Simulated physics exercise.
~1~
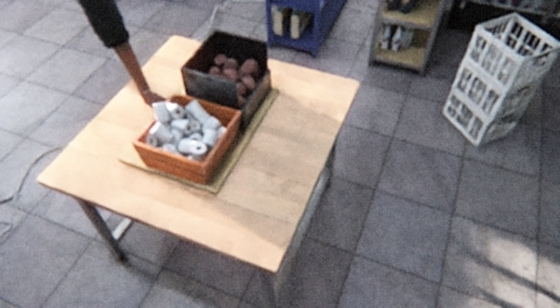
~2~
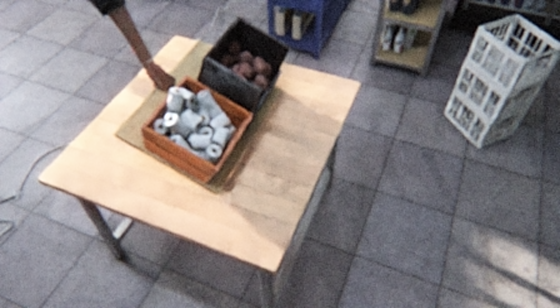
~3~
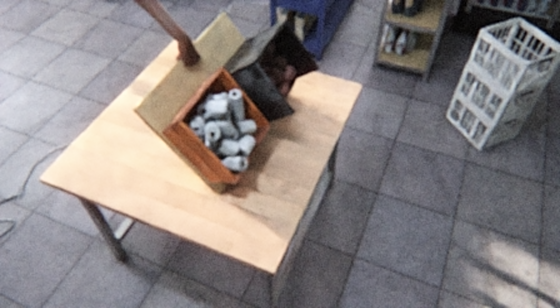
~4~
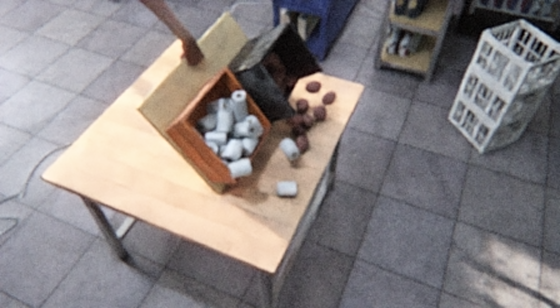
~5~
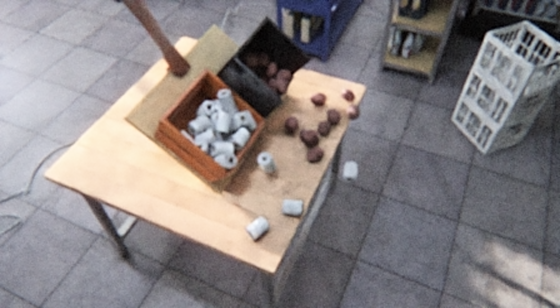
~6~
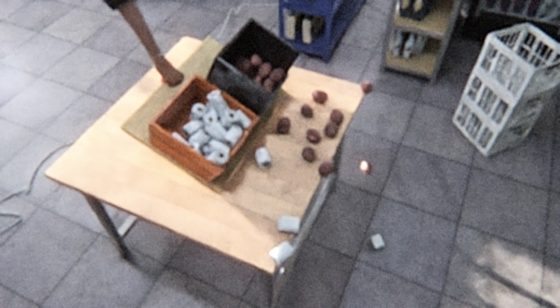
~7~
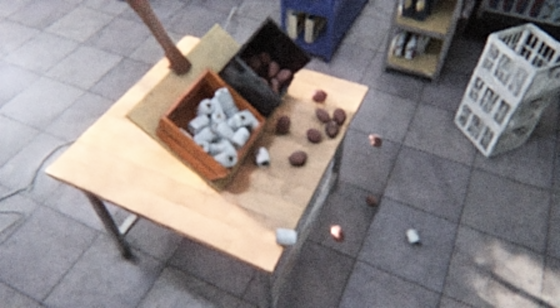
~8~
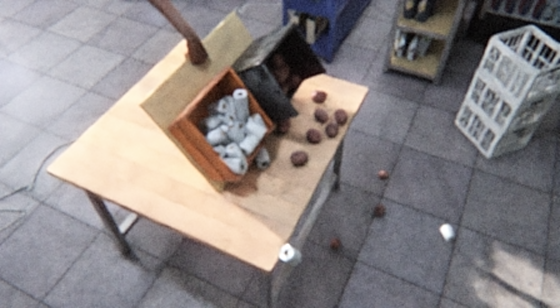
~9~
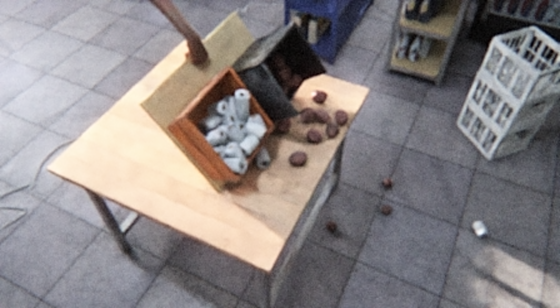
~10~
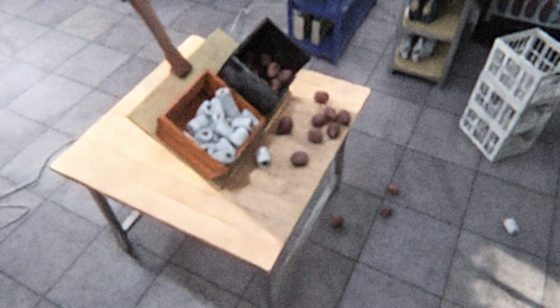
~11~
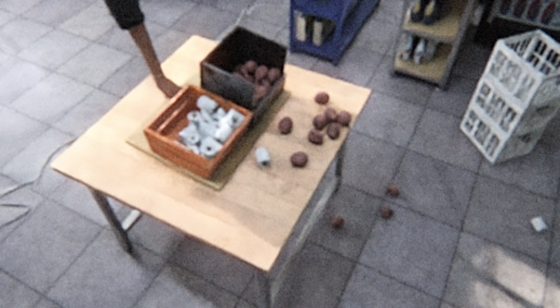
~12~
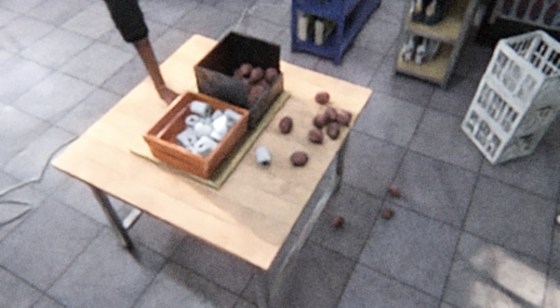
On a wooden table in a grey-tiled room, a black tub of dark red potatoes and an orange tub of white paper rolls sit on a board. A worker's hand grips the board's left edge and tilts it steeply to the right, and potatoes and a few rolls tumble out across the tabletop. The board is lowered partway while some pieces drop to the floor, then is raised steeply again. Finally the hand lets it down flat, leaving potatoes and one roll scattered on the table, a few potatoes on the floor, and both tubs still holding most of their contents.
